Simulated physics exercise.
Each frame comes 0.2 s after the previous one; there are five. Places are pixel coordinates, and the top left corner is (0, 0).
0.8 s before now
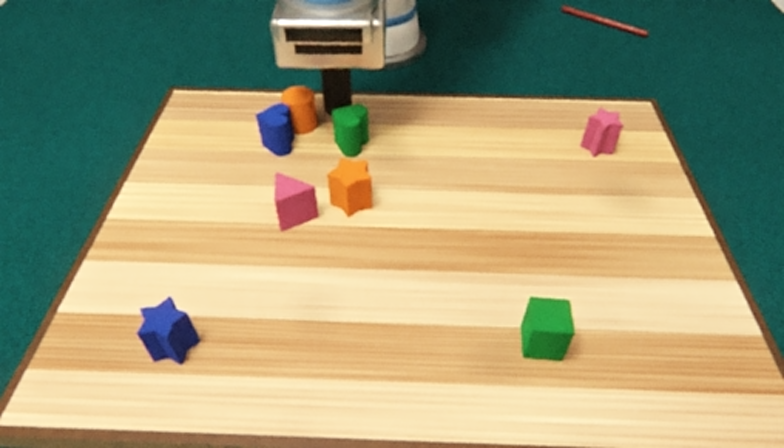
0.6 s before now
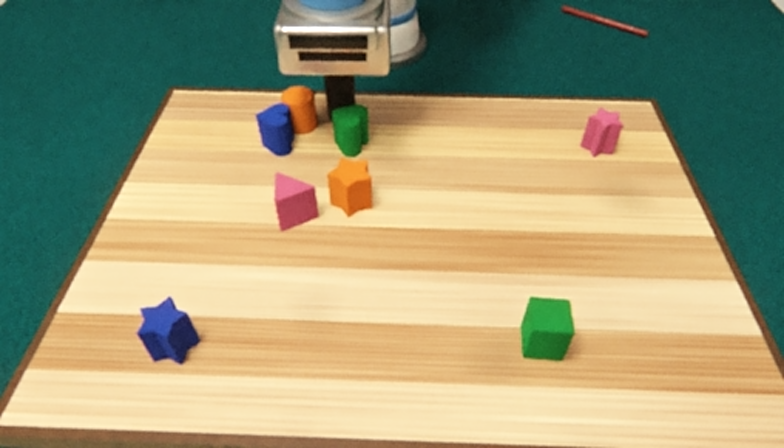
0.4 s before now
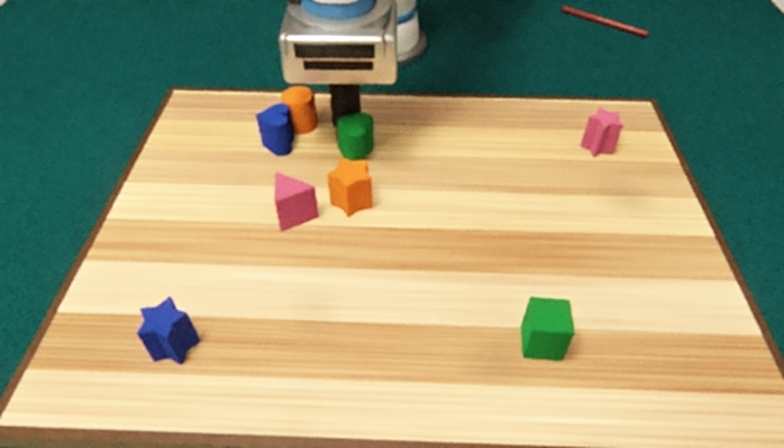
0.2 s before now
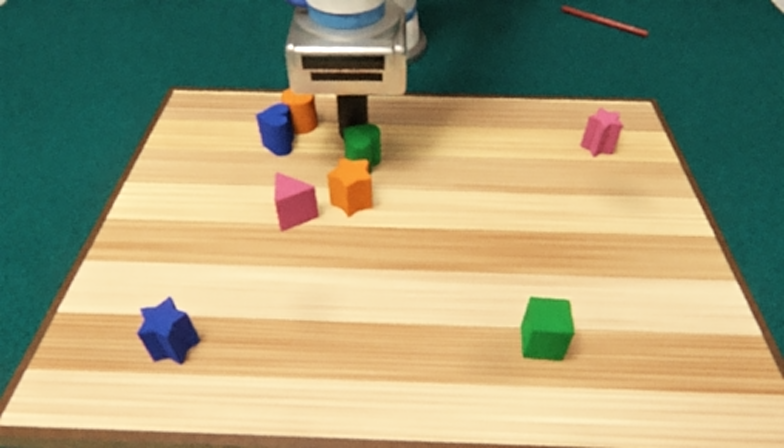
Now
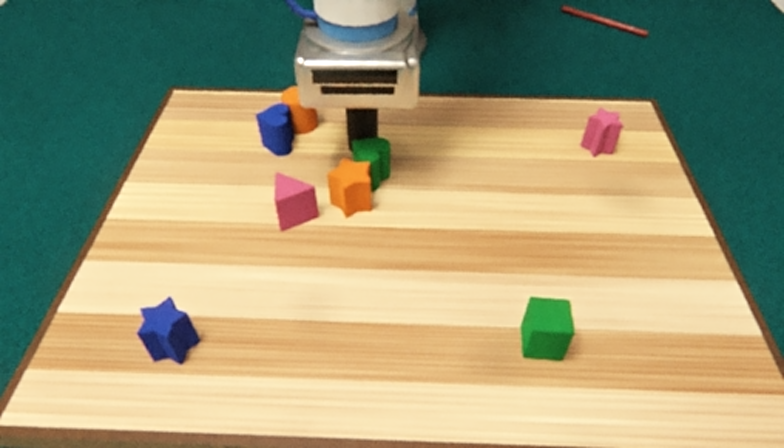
Robot arm pushing a small green block forward and slightly right, past an orange star-shaped block, on a striped wooden board.
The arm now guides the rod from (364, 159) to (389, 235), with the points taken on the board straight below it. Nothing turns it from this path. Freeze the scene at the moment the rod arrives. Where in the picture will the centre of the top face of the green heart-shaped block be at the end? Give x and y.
About (415, 224).
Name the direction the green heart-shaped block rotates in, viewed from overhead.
Its spin: Anticlockwise.
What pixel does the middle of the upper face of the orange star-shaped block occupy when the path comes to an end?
Its top middle is near (348, 201).
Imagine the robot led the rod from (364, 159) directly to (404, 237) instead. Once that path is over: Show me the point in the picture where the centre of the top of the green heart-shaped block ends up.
My prediction: (418, 231).
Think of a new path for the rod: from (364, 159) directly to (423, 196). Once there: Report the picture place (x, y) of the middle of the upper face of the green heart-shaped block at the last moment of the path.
Put as a pixel place, it's (399, 180).
The first path, step by step. One third of the way, rod (371, 169); orange star-shaped block (351, 182), turned 50° clockwise; green heart-shaped block (383, 171).
Two thirds of the way, rod (380, 196); orange star-shaped block (346, 193), turned 90° clockwise; green heart-shaped block (399, 197), turned 25° anticlockwise.
At the end, rod (389, 223); pink triangular piece unmoved; orange star-shaped block (348, 201), turned 135° clockwise; green heart-shaped block (415, 224), turned 45° anticlockwise.
